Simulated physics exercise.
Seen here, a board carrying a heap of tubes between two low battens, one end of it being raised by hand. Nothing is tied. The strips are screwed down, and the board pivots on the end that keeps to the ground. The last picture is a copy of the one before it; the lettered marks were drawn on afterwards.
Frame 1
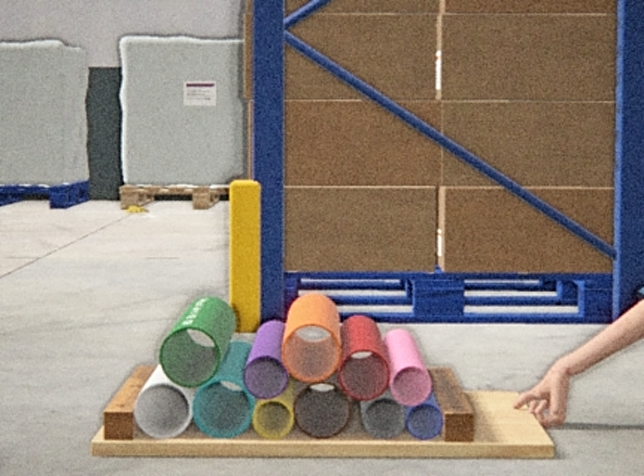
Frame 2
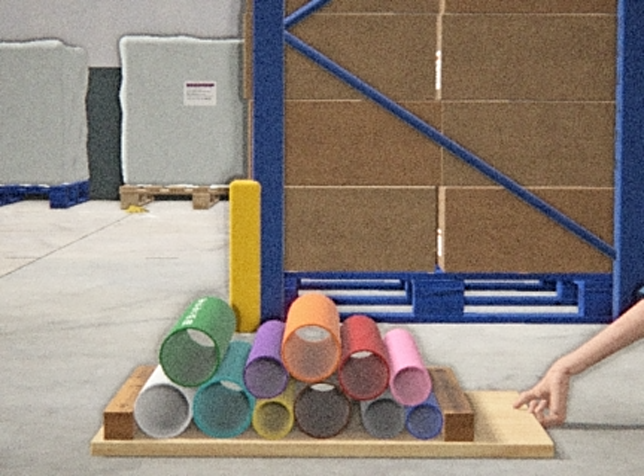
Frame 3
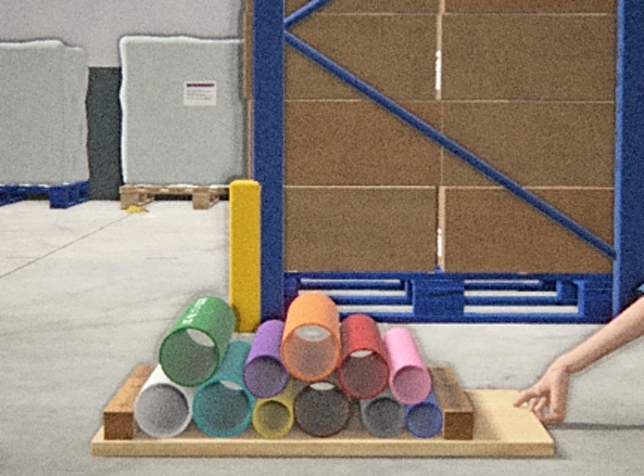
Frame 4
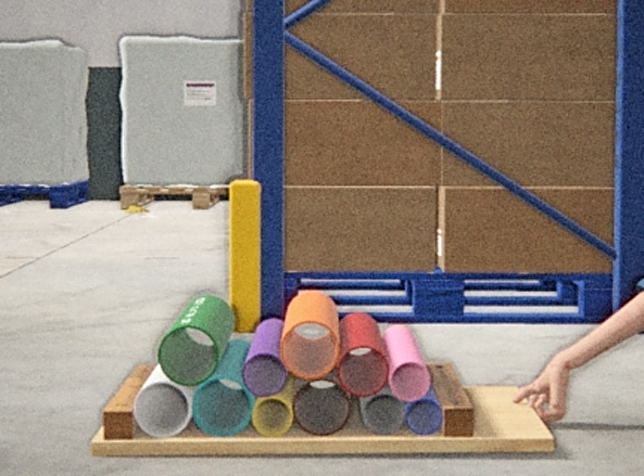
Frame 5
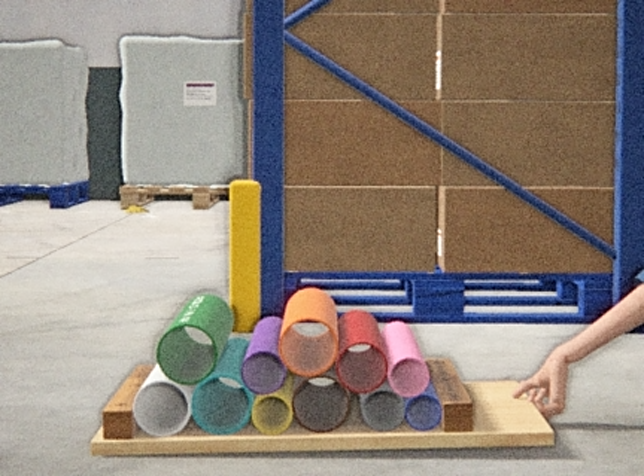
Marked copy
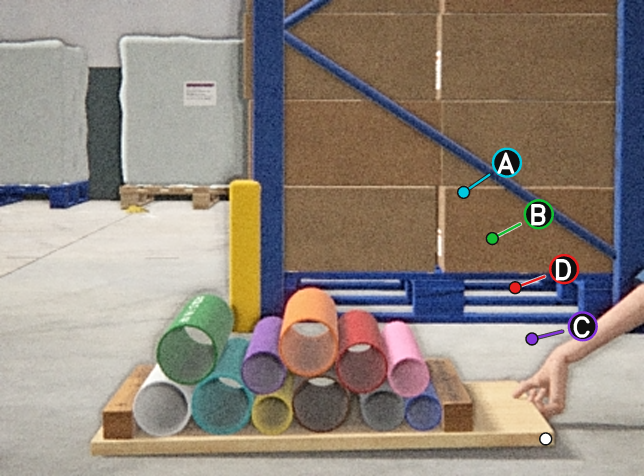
A hand at the right barely raising one end of a wooden board, colourful stacked tubes staying bunched between two wooden strips.
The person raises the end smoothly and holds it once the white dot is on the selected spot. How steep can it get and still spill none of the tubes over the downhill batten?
The highest mark that will do is D.
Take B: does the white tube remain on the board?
Yes.
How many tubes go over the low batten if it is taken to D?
At D the number is none.
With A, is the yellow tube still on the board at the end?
The yellow tube: Yes.
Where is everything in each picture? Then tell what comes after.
In the first picture, brown tube (322, 410); grey tube (384, 418); blue tube (424, 422).
In the second picture, blue tube (424, 421); red tube (364, 375).
In the third picture, board (323, 406); grey tube (384, 417); blue tube (424, 420); turquoise tube (223, 408).
In the fourth picture, board (322, 404); white tube (163, 409); turquoise tube (222, 406).
In the fifth picture, board (322, 402); white tube (162, 408); turquoise tube (221, 405).
On the copy, A at (464, 192); B at (492, 239); C at (532, 339); D at (515, 287); the white dot at (546, 439).
On D. First, board at 15°.
Then, board at 21°.
Finally, board at 21°, none over the low batten.
By contrast, A one over the low batten (green); B one over the low batten (green); C none over the low batten.
